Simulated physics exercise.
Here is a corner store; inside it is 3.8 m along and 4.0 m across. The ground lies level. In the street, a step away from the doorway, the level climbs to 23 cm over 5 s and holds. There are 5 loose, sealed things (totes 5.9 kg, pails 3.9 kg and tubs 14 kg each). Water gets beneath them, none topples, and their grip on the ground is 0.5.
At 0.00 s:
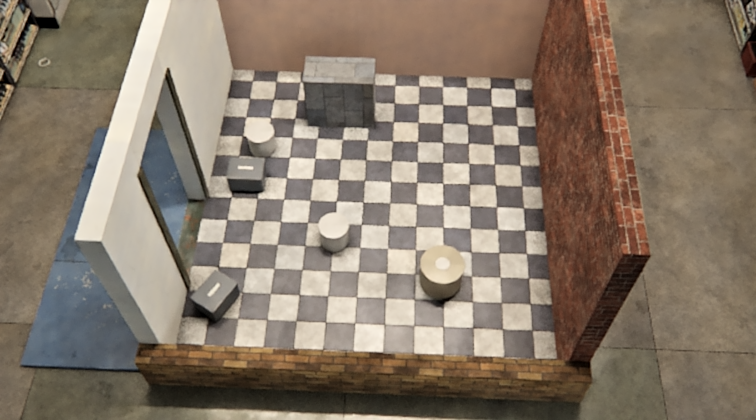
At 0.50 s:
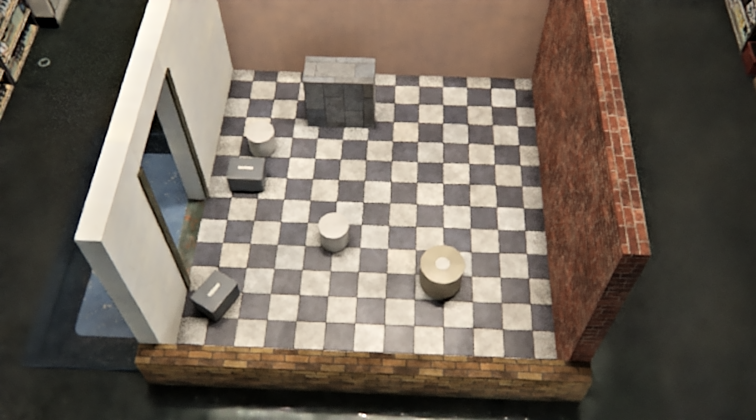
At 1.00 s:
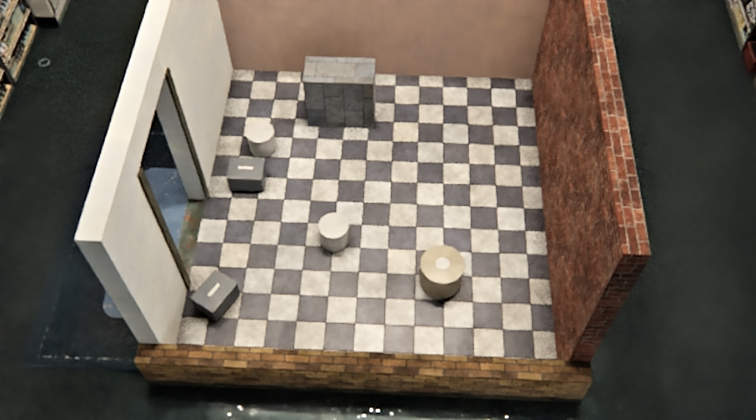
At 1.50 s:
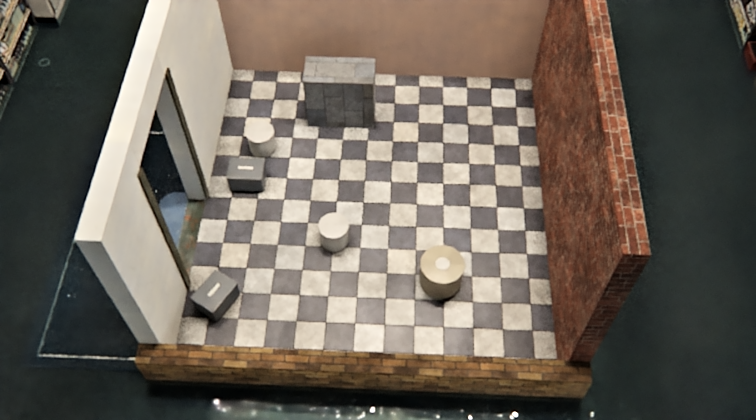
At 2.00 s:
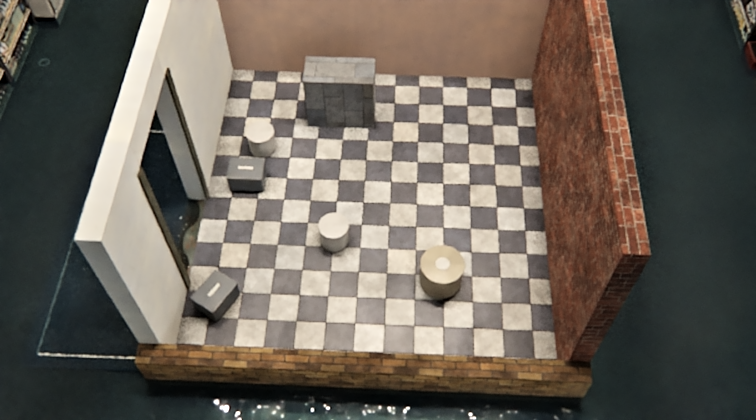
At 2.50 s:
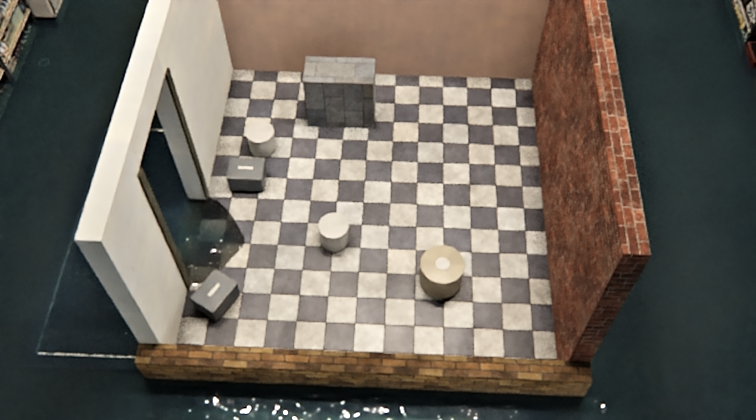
The clip shows a walled room with a checkered floor and several still boxes and round containers, as dark water spreads over the ground outside and then enters slightly through the doorway on the left.
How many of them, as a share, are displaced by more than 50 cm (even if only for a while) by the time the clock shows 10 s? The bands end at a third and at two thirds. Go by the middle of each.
Share: One to two thirds.
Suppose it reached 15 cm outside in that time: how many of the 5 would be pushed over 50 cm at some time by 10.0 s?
Then 1.
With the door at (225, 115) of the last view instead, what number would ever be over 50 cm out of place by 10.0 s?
In that case 2 of them.
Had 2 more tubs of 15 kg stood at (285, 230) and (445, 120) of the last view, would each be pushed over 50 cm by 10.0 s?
In turn: Past it, under.
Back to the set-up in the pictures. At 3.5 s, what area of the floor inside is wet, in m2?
Roughly 2.0 m2.
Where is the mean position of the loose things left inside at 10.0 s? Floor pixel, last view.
Around (351, 199).
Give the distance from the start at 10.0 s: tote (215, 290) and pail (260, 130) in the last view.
In turn: 30 cm, 0 cm.
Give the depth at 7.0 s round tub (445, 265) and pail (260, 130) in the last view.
About 5 and 1 cm.
After 3.5 s 0 of 5 are over 50 cm from their spots; 0 afloat.
After 4.5 s 0 of 5 are over 50 cm from their spots; 0 afloat.
After 7.0 s 1 of 5 are over 50 cm from their spots; 1 afloat.
After 10.0 s 2 of 5 are over 50 cm from their spots, and 2 have been at some point; 2 afloat.
